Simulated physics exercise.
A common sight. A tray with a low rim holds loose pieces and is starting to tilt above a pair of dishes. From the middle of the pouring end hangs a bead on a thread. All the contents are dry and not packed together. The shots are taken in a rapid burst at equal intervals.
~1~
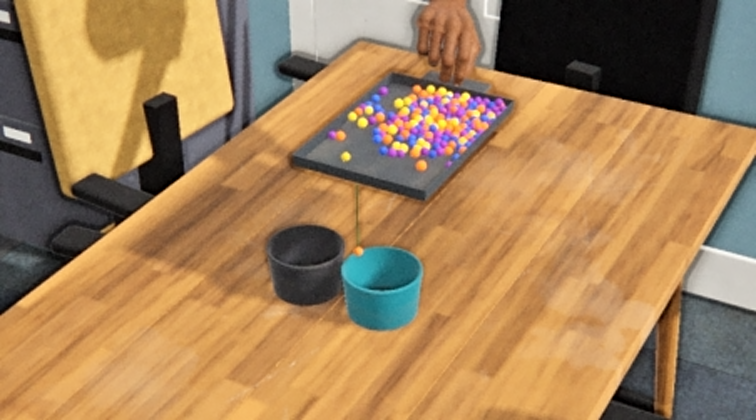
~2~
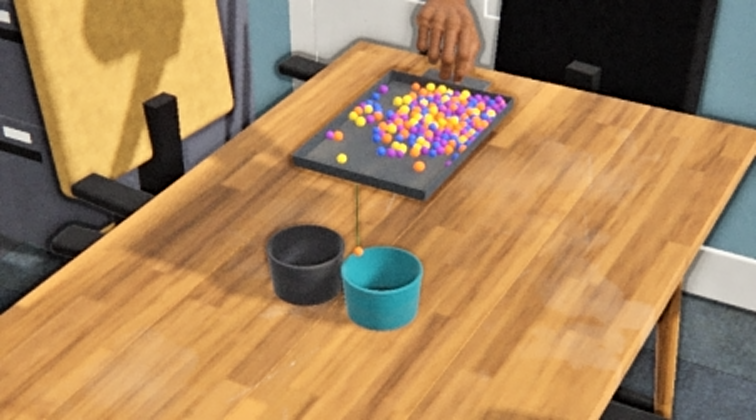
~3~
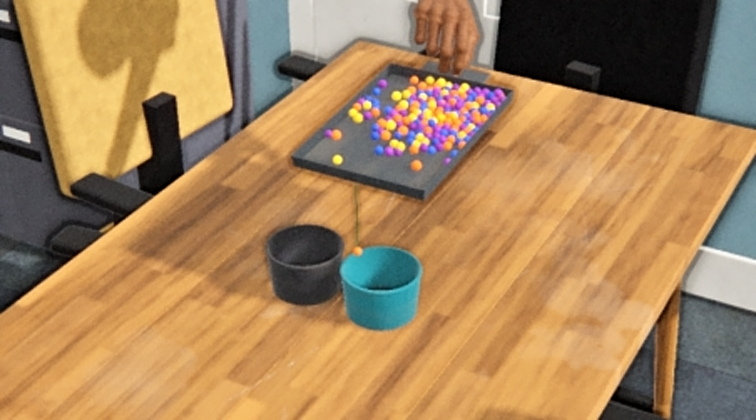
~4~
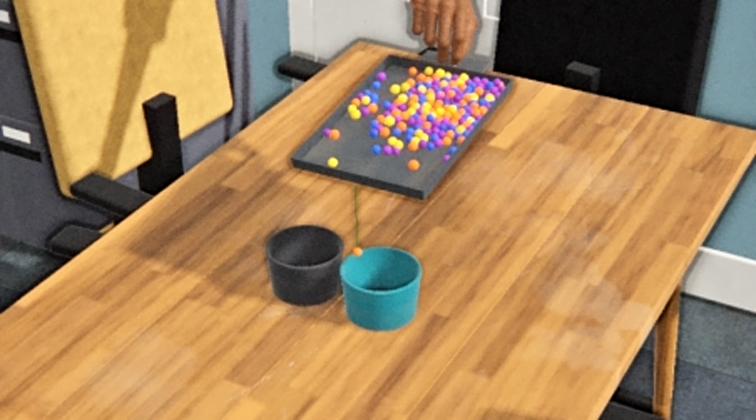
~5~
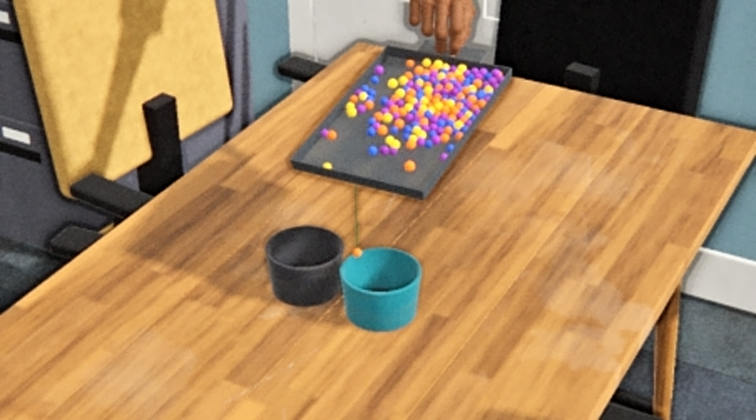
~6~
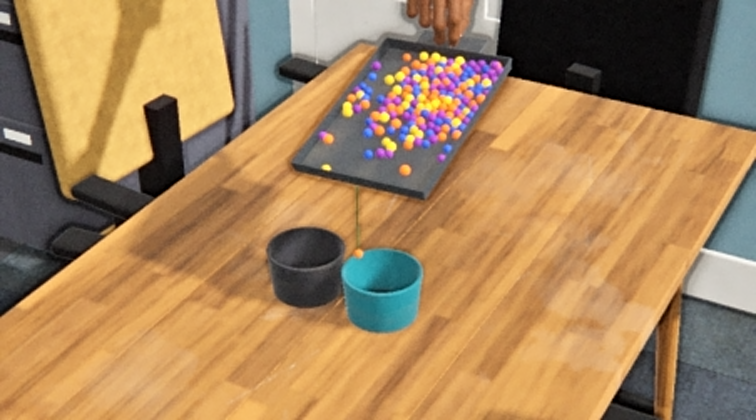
At the start, a hand holds the far end of a dark tray of colourful beads above a wooden table, near a black dish and a teal dish. The far end then rises gradually, steepening the tray, while a few loose beads near the front shift slightly toward the pouring edge.
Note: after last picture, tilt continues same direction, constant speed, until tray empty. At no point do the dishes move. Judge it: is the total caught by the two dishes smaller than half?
Yes.
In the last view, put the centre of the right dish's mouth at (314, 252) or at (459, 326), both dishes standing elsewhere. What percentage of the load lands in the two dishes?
Roughly 40% first, roughly 10% second.
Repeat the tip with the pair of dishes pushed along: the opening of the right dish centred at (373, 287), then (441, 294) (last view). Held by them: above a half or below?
Taking them in turn, it's beyond half and then short of half.
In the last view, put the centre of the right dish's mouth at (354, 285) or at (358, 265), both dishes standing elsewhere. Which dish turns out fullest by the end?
In turn: The left-hand dish; left.
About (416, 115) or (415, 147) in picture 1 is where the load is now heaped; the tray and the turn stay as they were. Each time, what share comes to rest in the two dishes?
Estimate: 30 % first, 30 % second.
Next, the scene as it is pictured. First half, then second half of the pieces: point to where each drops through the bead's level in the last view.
The opening half passes (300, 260), the closing half (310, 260).
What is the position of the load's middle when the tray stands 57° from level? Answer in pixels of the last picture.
Near (342, 163).
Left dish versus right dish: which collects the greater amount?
Noted: Left of the pair.
Soon, tray tipped steeply; most on the tray; a stray few in the left dish; a small part outside both; a small part in the air.
A while on, tray tipped right over; about a quarter on the tray; a stray few in the right dish; about a quarter in the left dish; about a third outside both; about a quarter in the air.
Towards the end, tray tipped past a quarter turn; a stray few in the right dish; about a third in the left dish; about two thirds outside both.
Finally, tray tipped past a quarter turn; a stray few in the right dish; about a third in the left dish; about two thirds outside both.
